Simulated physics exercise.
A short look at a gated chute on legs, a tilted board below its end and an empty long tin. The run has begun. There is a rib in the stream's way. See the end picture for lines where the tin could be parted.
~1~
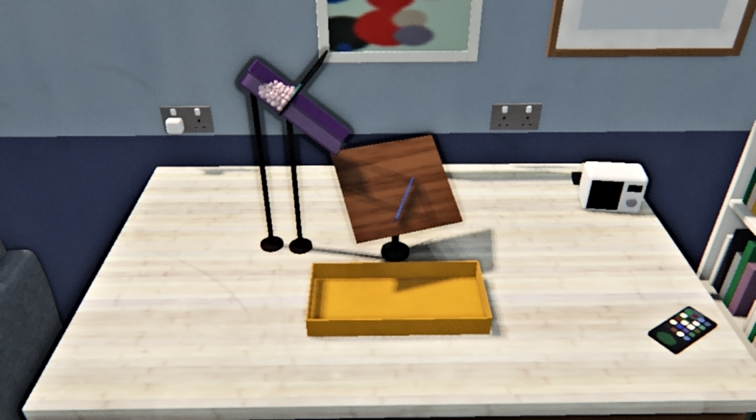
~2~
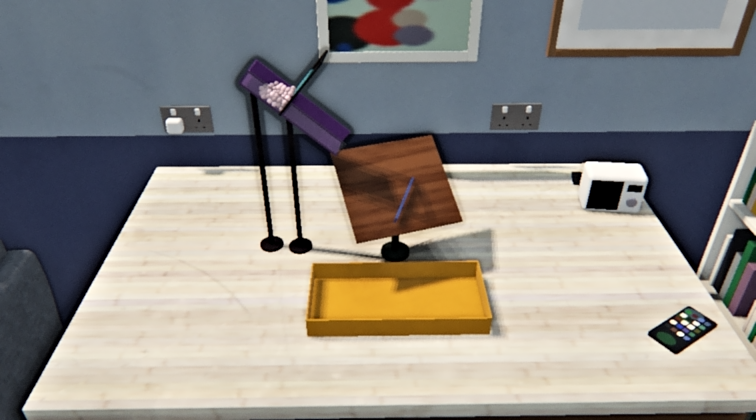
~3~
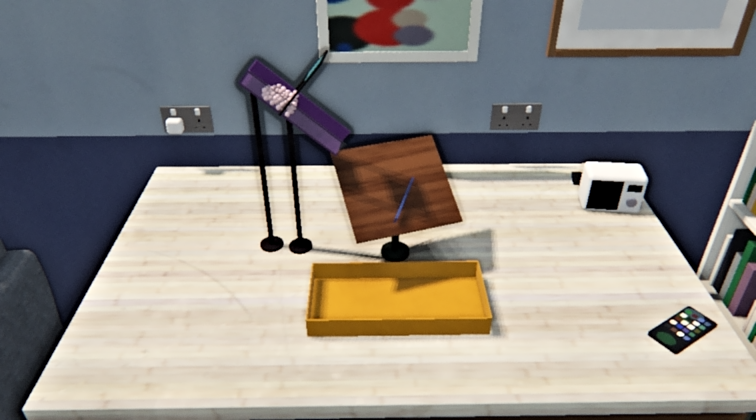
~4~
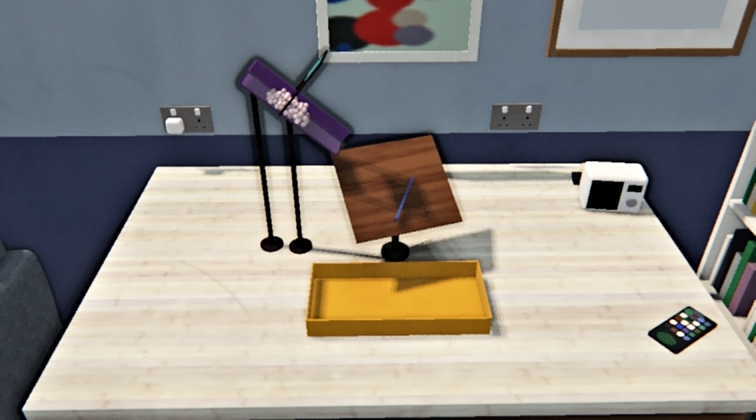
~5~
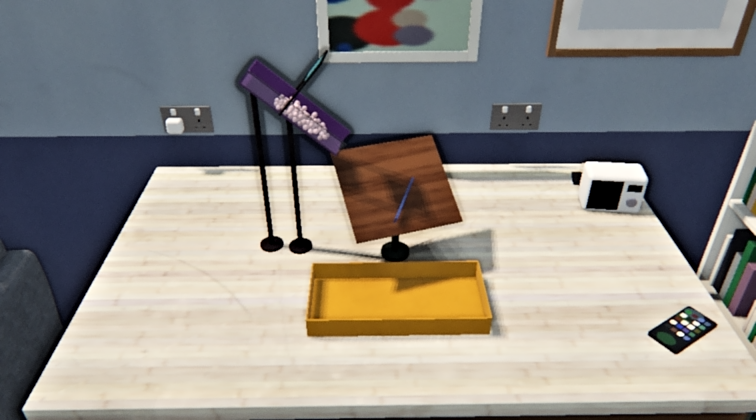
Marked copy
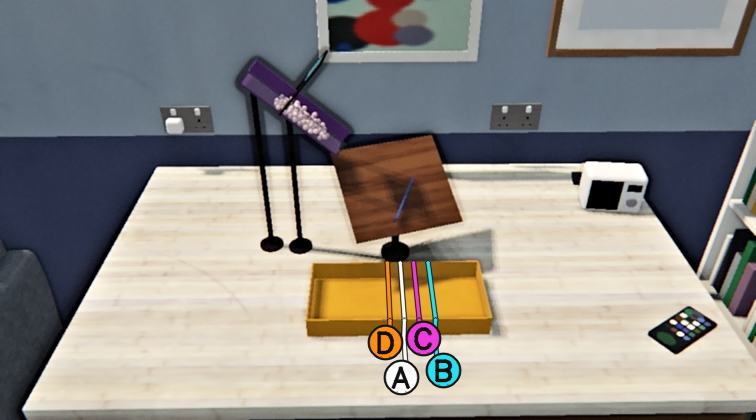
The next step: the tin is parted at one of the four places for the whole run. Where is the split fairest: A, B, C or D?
The answer is line D.
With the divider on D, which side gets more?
The left side.
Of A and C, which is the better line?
The answer is A.
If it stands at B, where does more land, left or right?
Left.
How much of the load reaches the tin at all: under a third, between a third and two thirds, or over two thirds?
It is over two thirds.
On the marked copy, line A crosses the front rim at (404, 319); line B crosses the front rim at (435, 318); line C crosses the front rim at (419, 319); line D crosses the front rim at (389, 319).
If A is chosen, of what is caught, the bulk on the left of the divider, a small share on the right.
If B is chosen, of what is caught, all but a few on the left of the divider, a small share on the right.
If C is chosen, of what is caught, all but a few on the left of the divider, only a few on the right.
If D is chosen, of what is caught, close to two thirds on the left of the divider, close to a third on the right.
